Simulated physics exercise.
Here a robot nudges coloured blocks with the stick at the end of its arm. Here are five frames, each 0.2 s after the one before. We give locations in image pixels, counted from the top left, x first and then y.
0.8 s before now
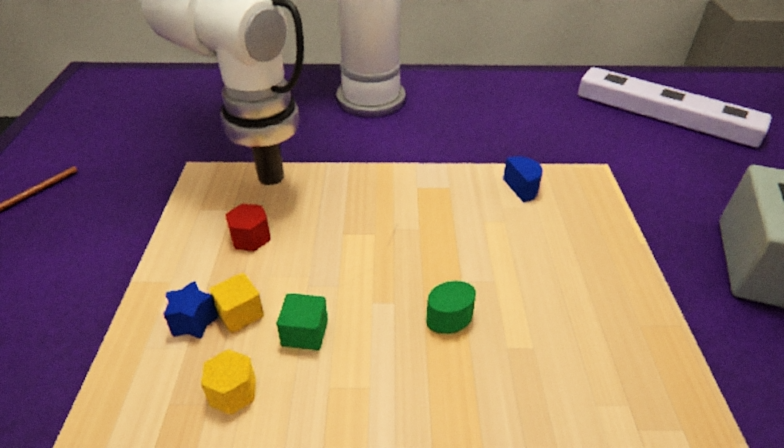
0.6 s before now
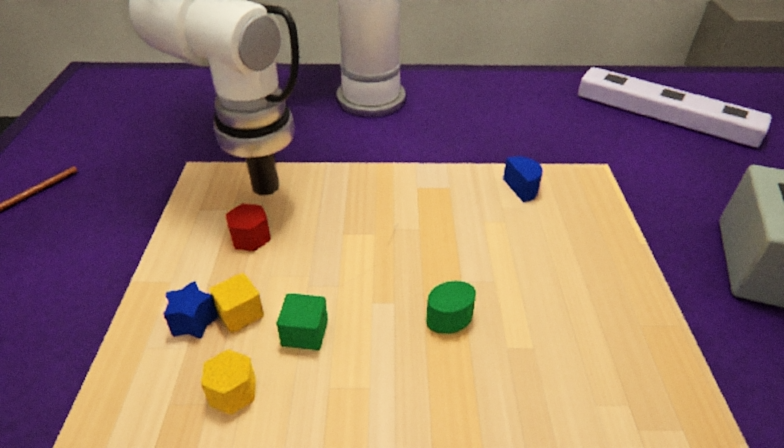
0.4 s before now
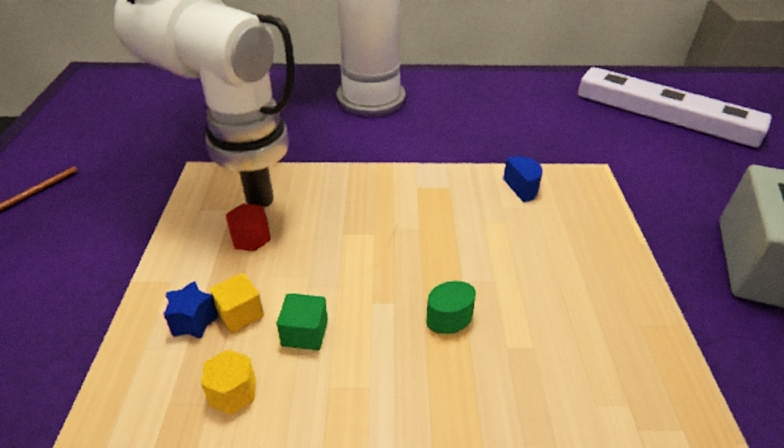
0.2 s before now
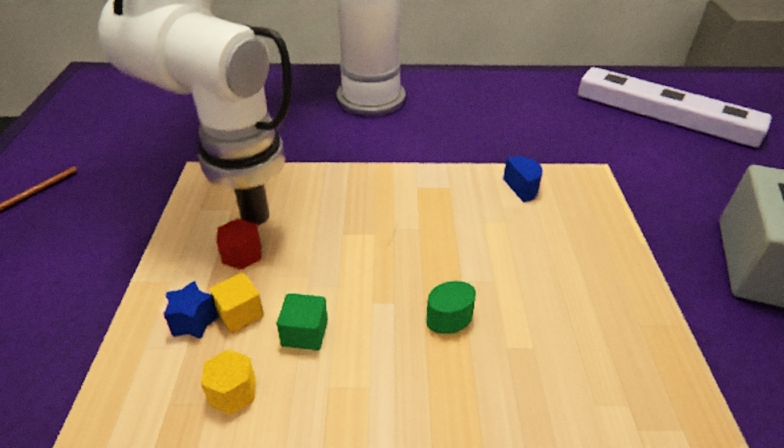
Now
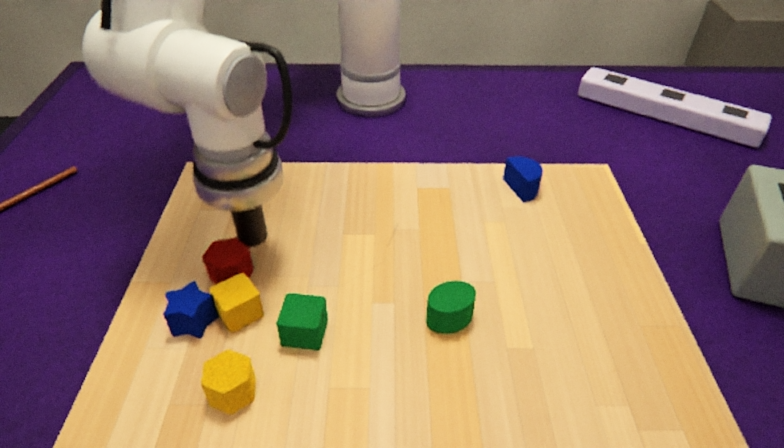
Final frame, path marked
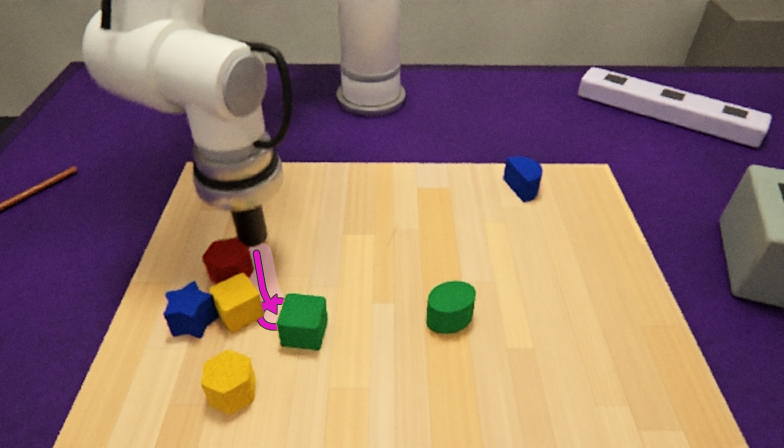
The video shows a robot arm lowering its black stick toward a red hexagonal block on a wooden board, then pushing the block down and slightly left toward the yellow square block and blue star while the other blocks stay still.
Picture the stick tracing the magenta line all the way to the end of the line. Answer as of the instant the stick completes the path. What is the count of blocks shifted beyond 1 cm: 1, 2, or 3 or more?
By the end, two blocks will have moved.
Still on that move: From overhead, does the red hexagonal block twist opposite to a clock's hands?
No, that is not how it ends up.
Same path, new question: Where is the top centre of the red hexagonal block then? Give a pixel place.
Answer: (217, 267).
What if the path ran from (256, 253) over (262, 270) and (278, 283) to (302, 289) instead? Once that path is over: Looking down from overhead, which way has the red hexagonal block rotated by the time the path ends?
Direction: Clockwise.
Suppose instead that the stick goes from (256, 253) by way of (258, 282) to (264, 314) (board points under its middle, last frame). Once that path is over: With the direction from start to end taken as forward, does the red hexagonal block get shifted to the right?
Yes, that is how it ends up.
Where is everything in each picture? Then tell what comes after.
In the first picture, tip of the stick at (271, 177), middles of tops, red hexagonal block at (246, 216), yellow square block at (234, 291), green square block at (301, 310).
In the second picture, stick at (266, 187), nothing pushed.
In the third picture, stick at (260, 200), nothing pushed.
In the fourth picture, stick at (255, 217), red hexagonal block at (237, 232).
In the fifth picture, stick at (253, 237), red hexagonal block at (226, 252), yellow square block at (234, 291), green square block at (301, 310).
The line goes from (256, 253) over (262, 283) to (276, 314).
On the path given first. Halfway along, stick at (258, 267); red hexagonal block at (217, 267), turned 40° clockwise.
At the end, stick at (273, 298); red hexagonal block at (217, 267), turned 40° clockwise; yellow square block at (232, 312), turned 50° clockwise; green square block unmoved.
